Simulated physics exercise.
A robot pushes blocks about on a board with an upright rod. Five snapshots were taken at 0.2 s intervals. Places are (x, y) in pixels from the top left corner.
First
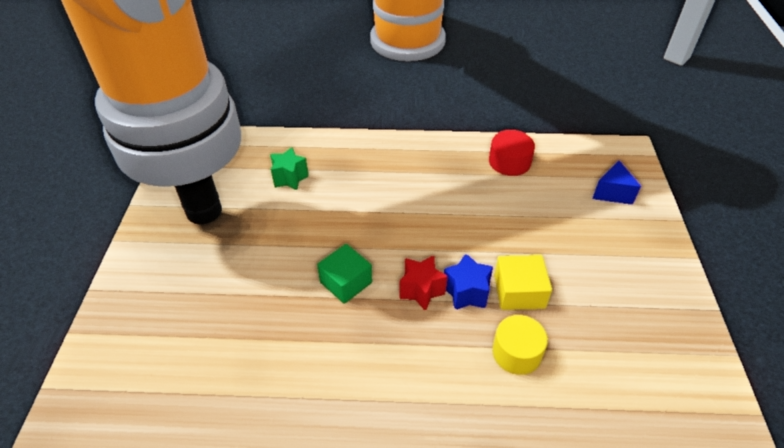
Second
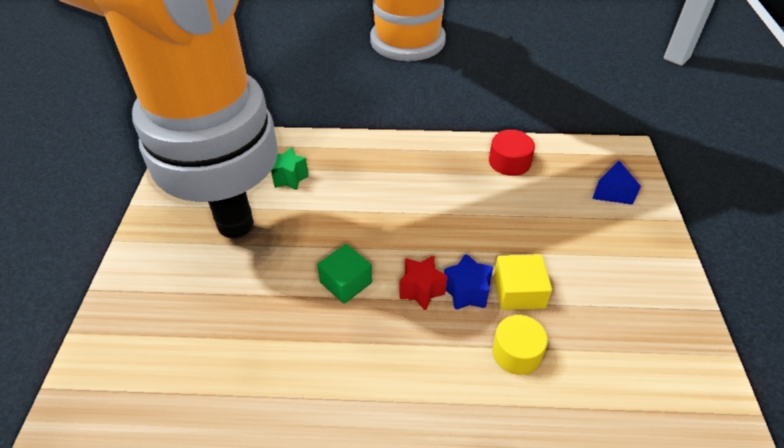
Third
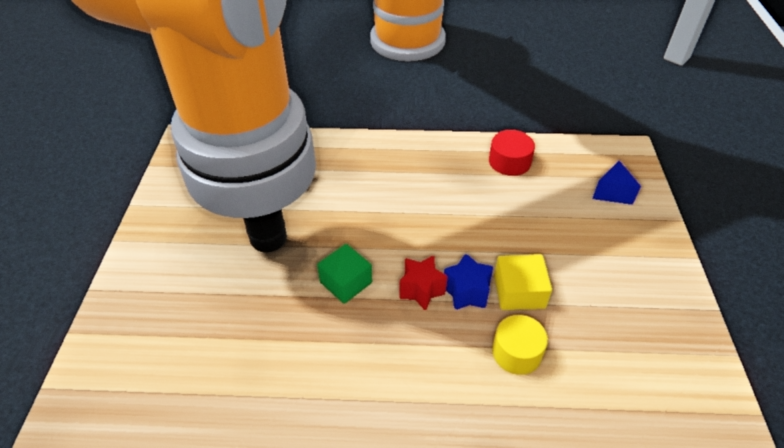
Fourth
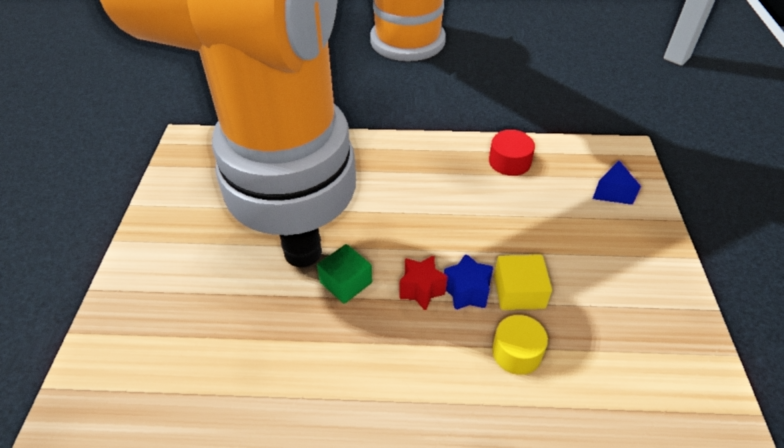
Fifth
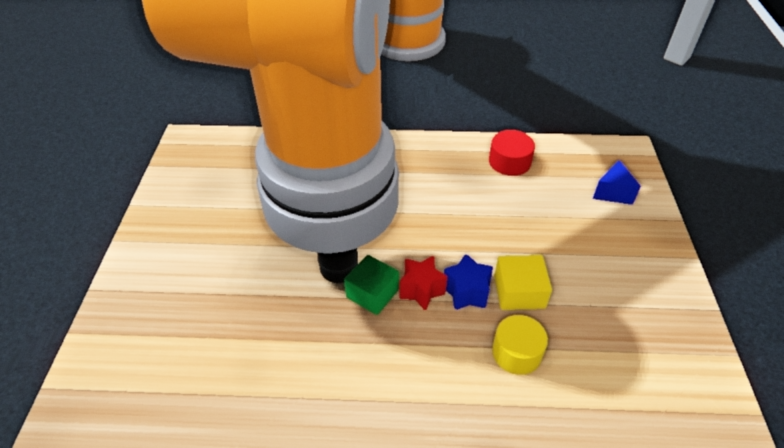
An orange robot arm moving right across a wooden board, its black rod nudging a green block toward a red star-shaped block.
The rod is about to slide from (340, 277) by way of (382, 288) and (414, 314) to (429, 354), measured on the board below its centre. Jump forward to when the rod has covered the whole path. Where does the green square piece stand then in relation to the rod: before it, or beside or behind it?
Final position: Ahead.
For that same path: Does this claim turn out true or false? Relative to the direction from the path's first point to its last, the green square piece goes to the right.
That is true.
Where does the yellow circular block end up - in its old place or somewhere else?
Undisturbed, or as good as.
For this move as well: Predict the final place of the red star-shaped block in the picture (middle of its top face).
Answer: (458, 299).
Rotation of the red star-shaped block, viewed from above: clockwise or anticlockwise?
Looking from above, the answer is counterclockwise.
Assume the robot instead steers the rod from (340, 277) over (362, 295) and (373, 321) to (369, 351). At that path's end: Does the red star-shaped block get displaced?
Yes.
What follows on the original path. One third of the way, rod at (383, 280); green square piece at (401, 300), turned 20° clockwise; red star-shaped block at (437, 281), turned 50° anticlockwise; blue star-shaped block at (476, 271), turned 15° clockwise.
Two thirds of the way, rod at (414, 307); green square piece at (417, 333), turned 60° clockwise; red star-shaped block at (452, 295), turned 85° anticlockwise; blue star-shaped block at (478, 270).
At the end, rod at (429, 347); green square piece at (427, 379), turned 70° clockwise; red star-shaped block at (458, 299), turned 110° anticlockwise; blue star-shaped block at (479, 270); yellow circular block still.
